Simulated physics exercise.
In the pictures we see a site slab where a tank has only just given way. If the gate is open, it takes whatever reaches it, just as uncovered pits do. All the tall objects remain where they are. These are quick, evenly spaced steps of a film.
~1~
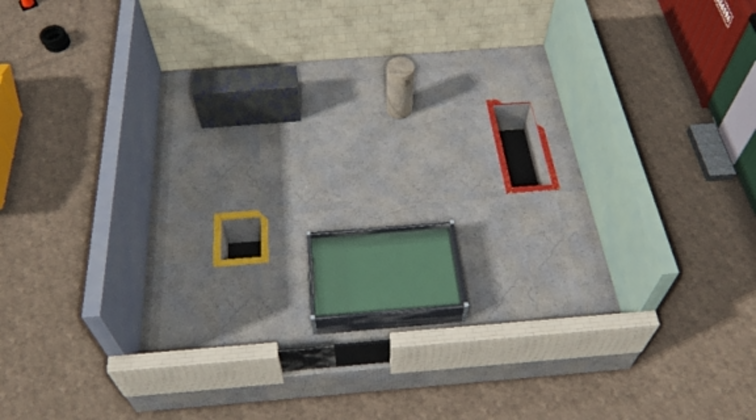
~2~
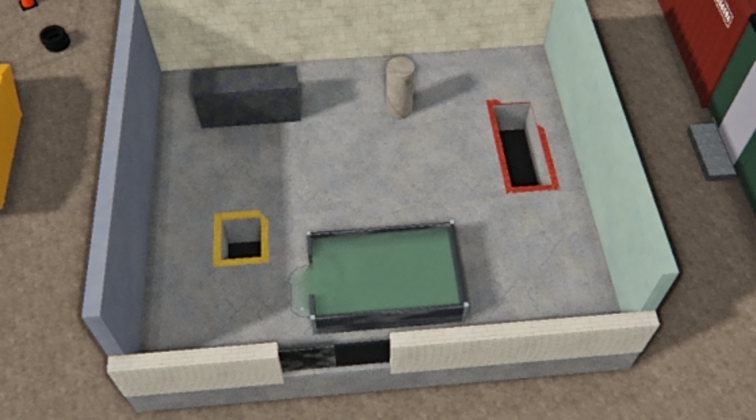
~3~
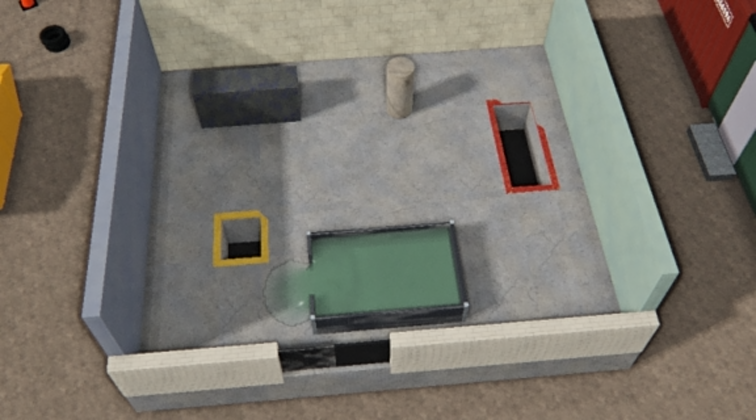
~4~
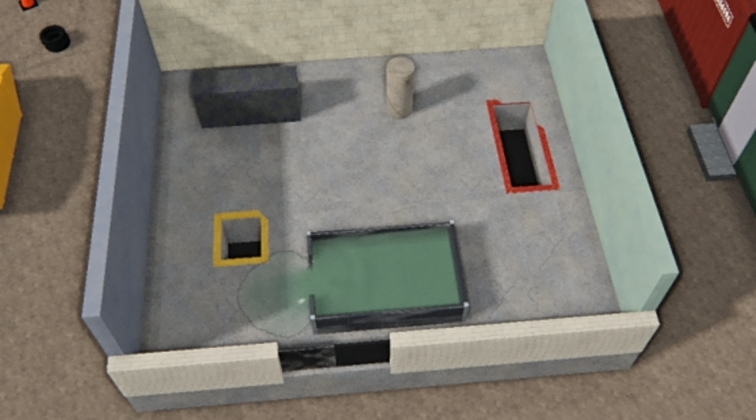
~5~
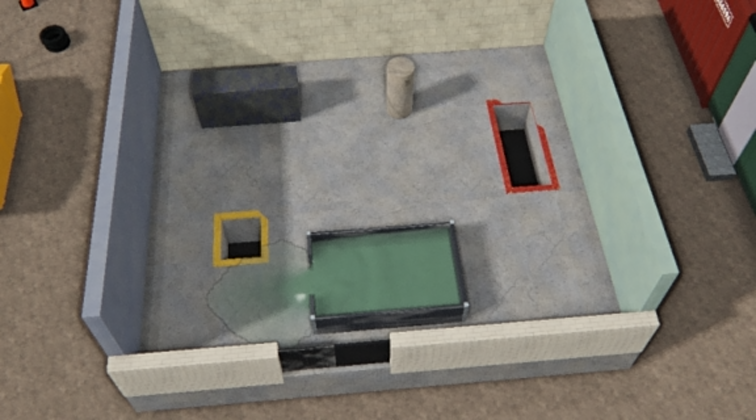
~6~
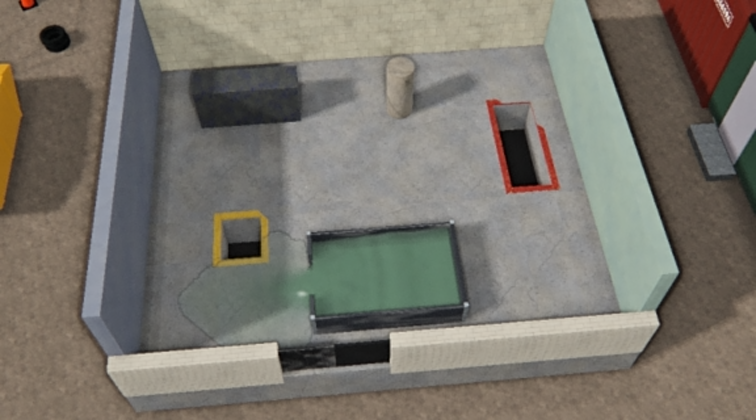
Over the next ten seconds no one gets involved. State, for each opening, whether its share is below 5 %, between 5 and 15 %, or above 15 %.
My prediction: The gate ends up with a tiny portion - beneath five per cent; the yellow pit ends up with a large portion - topping fifteen per cent; the red pit ends up with a tiny portion - beneath five per cent.
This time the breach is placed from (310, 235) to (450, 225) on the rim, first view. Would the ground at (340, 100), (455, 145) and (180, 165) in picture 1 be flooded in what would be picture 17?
So the first one is drenched, the next drenched, and the last left untouched.
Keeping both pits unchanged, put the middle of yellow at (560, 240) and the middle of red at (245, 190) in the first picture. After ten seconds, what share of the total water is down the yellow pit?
Yellow: 0 %.
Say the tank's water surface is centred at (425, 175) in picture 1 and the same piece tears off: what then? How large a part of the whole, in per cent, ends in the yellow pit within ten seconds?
Yellow: 25 %.
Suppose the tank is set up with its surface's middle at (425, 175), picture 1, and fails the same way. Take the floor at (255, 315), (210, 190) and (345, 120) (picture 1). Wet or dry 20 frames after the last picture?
In that order: Under water, under water, not flooded.
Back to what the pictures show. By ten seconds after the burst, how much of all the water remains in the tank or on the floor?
Roughly 84 parts in a hundred.
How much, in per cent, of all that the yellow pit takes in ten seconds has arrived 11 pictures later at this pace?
My guess is about 25 %.
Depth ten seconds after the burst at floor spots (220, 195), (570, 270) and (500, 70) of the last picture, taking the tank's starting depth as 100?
I'd say around 4 per cent, then 0 per cent, then 0 per cent.
A moment on, water covers 15 % of the floor; the gate 0 %, the yellow pit 2 %, the red pit 0 %.
Next, water covers 15 % of the floor; the gate 0 %, the yellow pit 4 %, the red pit 0 %.
Then, water covers 20 % of the floor; the gate 0 %, the yellow pit 7 %, the red pit 0 %.
Later, water covers 30 % of the floor; the gate 0 %, the yellow pit 11 %, the red pit 0 %.
In the end, water covers 55 % of the floor; the gate 0 %, the yellow pit 17 %, the red pit 0 %.
